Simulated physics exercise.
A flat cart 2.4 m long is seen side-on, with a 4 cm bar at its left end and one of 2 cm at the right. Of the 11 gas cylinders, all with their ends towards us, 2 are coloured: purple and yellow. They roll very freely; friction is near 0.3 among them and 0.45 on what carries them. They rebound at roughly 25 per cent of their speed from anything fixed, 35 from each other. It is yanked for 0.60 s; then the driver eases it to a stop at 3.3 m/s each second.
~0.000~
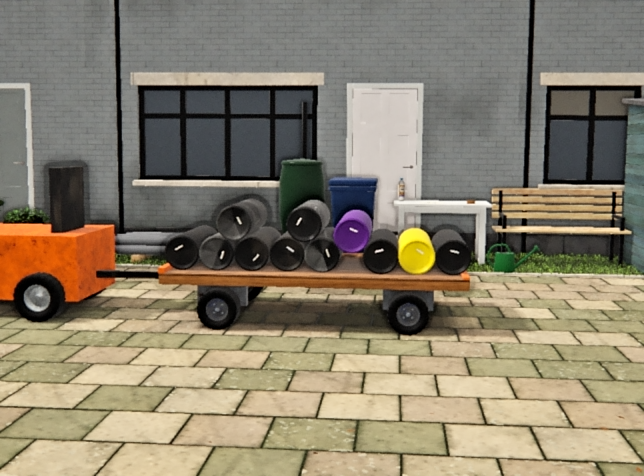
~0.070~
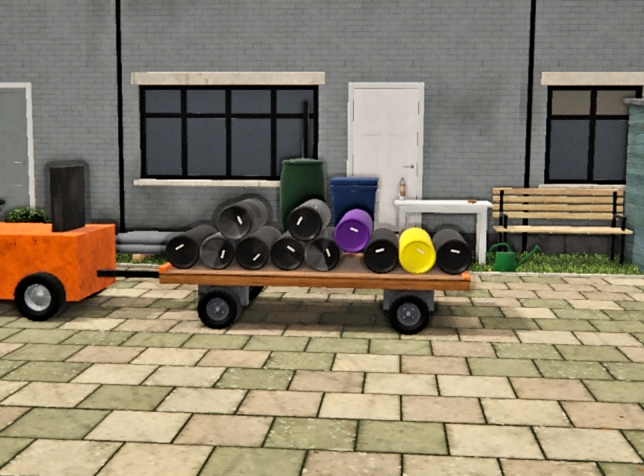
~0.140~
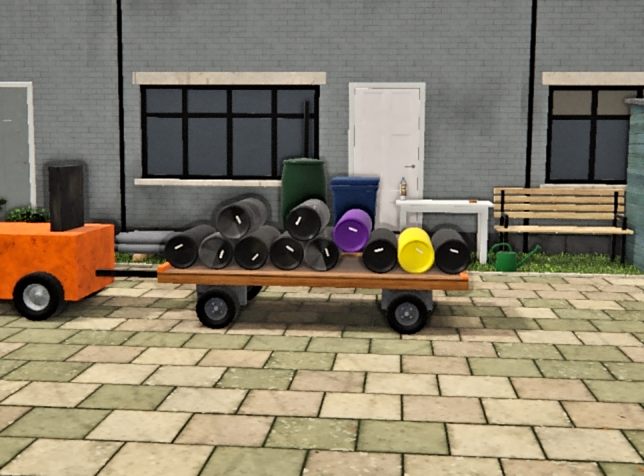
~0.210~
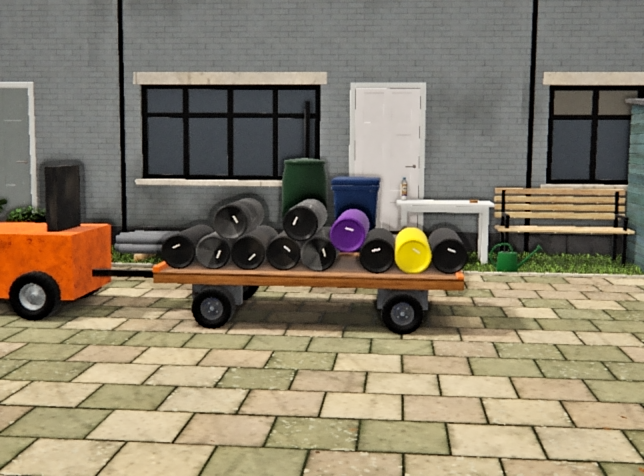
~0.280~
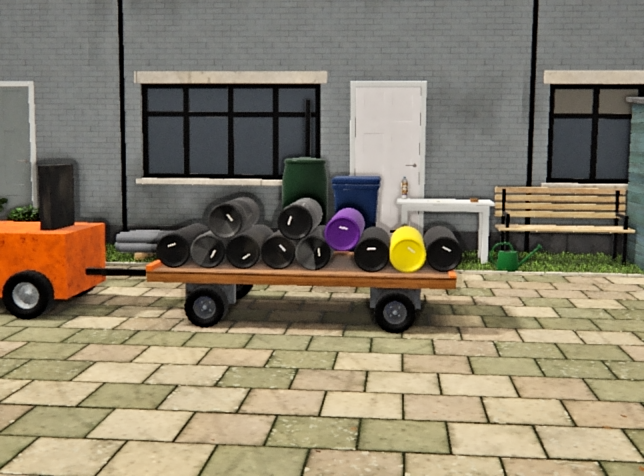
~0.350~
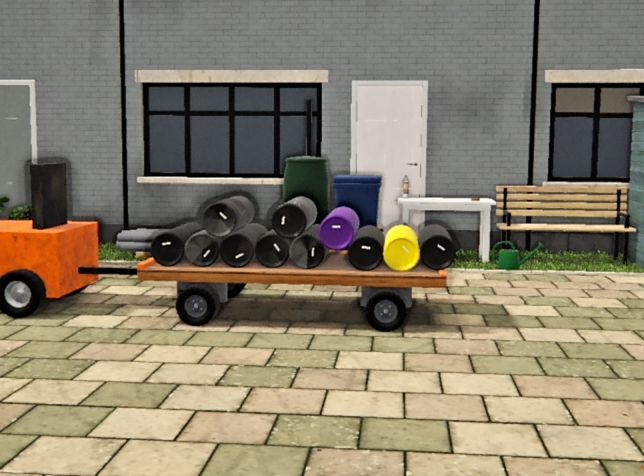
On a paved yard beside a grey brick building, a flat cart loaded with dark cylinders, plus one purple and one yellow, stood still, then an orange vehicle slowly pulled it a short way left.
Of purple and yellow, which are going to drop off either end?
The purple cylinder is kept aboard, the yellow leaves by one end.
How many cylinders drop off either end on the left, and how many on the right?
On the left 1, on the right 2.
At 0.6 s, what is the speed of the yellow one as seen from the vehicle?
Near 1.0 m/s.
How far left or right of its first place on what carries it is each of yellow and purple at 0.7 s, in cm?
Yellow 30 right, purple 30 right.
After 0.6 s, purple is up on others, 65 cm from the right bar, rolling right along the cart; yellow is on the deck, 10 cm from the right bar, rolling right along the cart; 1 gone from the cart.
After 0.7 s, purple is up on others, 55 cm from the right bar, rolling right along the cart; yellow is on the deck, 5 cm from the right bar, rolling right along the cart; 1 gone from the cart.
After 0.8 s, purple is up on others, 50 cm from the right bar, rolling right along the cart; yellow is on the deck, 5 cm from the right bar, rolling right along the cart; 1 gone from the cart.
After 1.0 s, purple is on the deck, 40 cm from the right bar; yellow is over the right bar and falling; 2 gone from the cart.
At rest (3.2 s), purple is on the deck, 110 cm from the right bar; yellow is over the right bar and down; 3 gone from the cart.
